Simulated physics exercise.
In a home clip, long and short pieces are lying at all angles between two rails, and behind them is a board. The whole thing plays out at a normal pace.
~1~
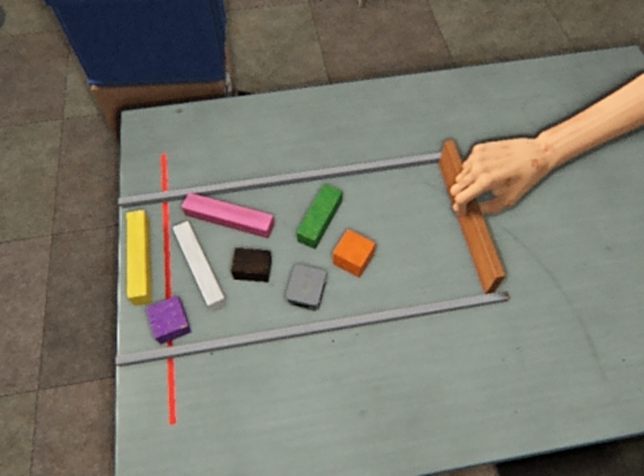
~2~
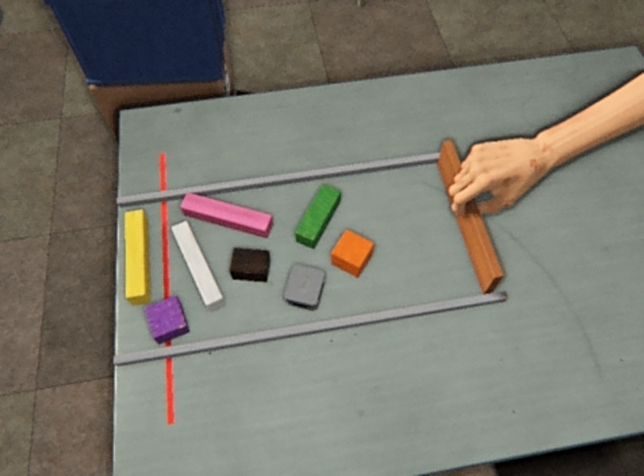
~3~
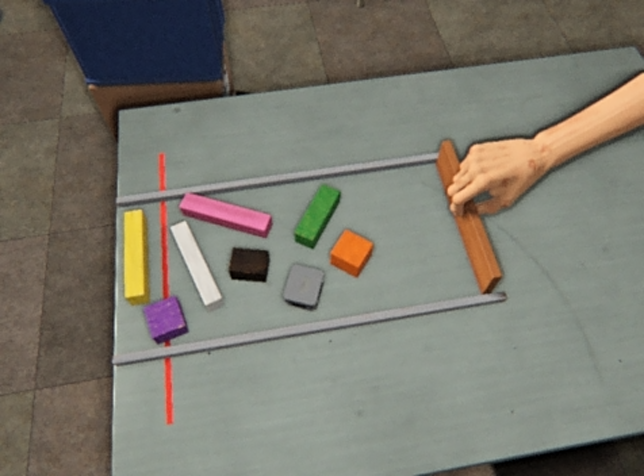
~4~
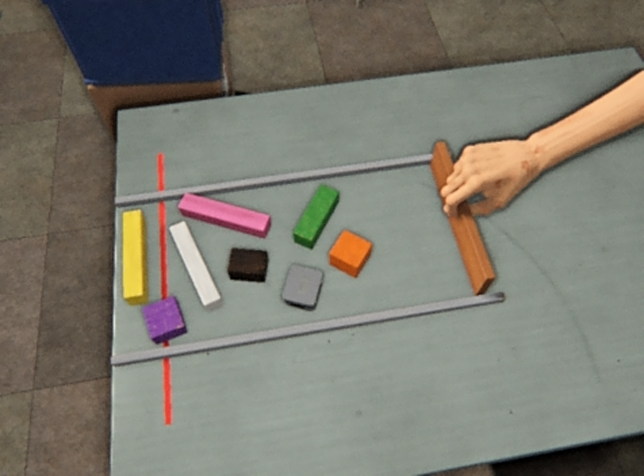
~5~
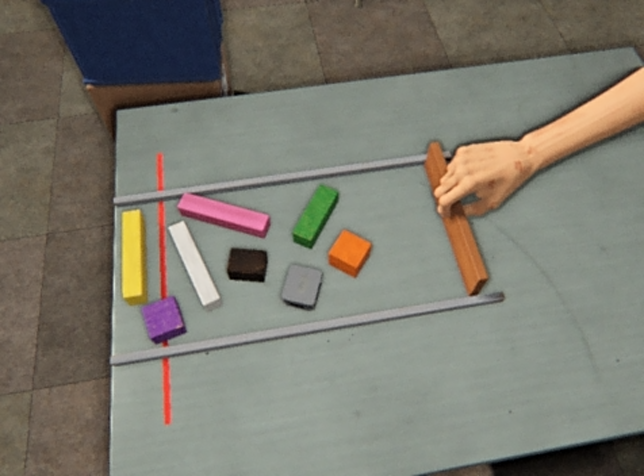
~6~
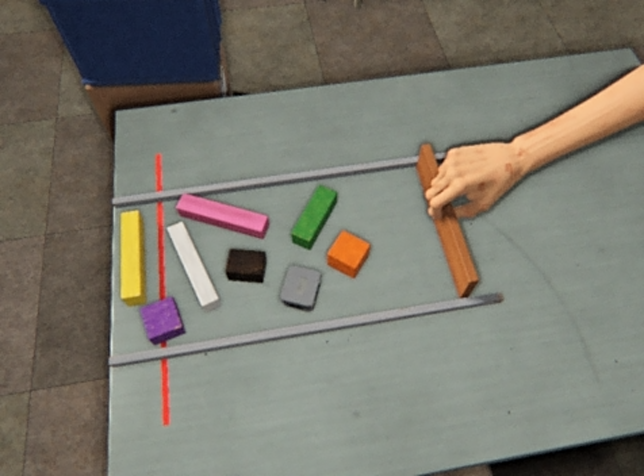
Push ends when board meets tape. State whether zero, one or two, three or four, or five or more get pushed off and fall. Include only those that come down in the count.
Result: Three or four pushed off and fallen.
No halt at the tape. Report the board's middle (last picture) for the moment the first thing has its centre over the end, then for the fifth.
For the first, roughly (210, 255); for the next, roughly (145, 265).
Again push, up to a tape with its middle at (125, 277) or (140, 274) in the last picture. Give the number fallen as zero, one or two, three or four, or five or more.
One after the other: More than four, then 5 or more.
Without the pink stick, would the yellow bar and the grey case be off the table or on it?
The yellow bar: Drops. The grey case: Remains.
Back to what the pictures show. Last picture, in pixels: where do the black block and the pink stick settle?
The black block comes to rest close to (107, 300), while the pink stick rests close to (117, 243).
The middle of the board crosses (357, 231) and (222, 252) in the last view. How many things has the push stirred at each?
Tally: First 1; then 8.
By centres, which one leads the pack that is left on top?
Black block.
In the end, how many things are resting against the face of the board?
3.
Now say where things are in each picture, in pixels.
Yellow bar (140, 257); purple block (169, 320); white bar (199, 266); board (469, 214); tape (168, 271), in the first frame.
Purple block (167, 320); orange block (353, 254), in the second frame.
White bar (197, 265); black block (250, 265), in the third frame.
Yellow bar (136, 257); grey case (303, 290), in the fourth frame.
Purple block (164, 320); green bar (316, 216), in the fifth frame.
Yellow bar (133, 257); purple block (163, 321); white bar (194, 266); board (444, 218); tape (162, 271), in the sixth frame.
Early on, none off yet; yellow bar at rest near (133, 257); purple block at rest near (163, 321); white bar at rest near (194, 266).
A while later, none off yet; yellow bar travelled a little near (107, 267); purple block leaning a little near (101, 336); white bar travelled about its own width near (126, 281).
Finally, the number that fall off is three or four; lost, white bar, purple block and yellow bar.
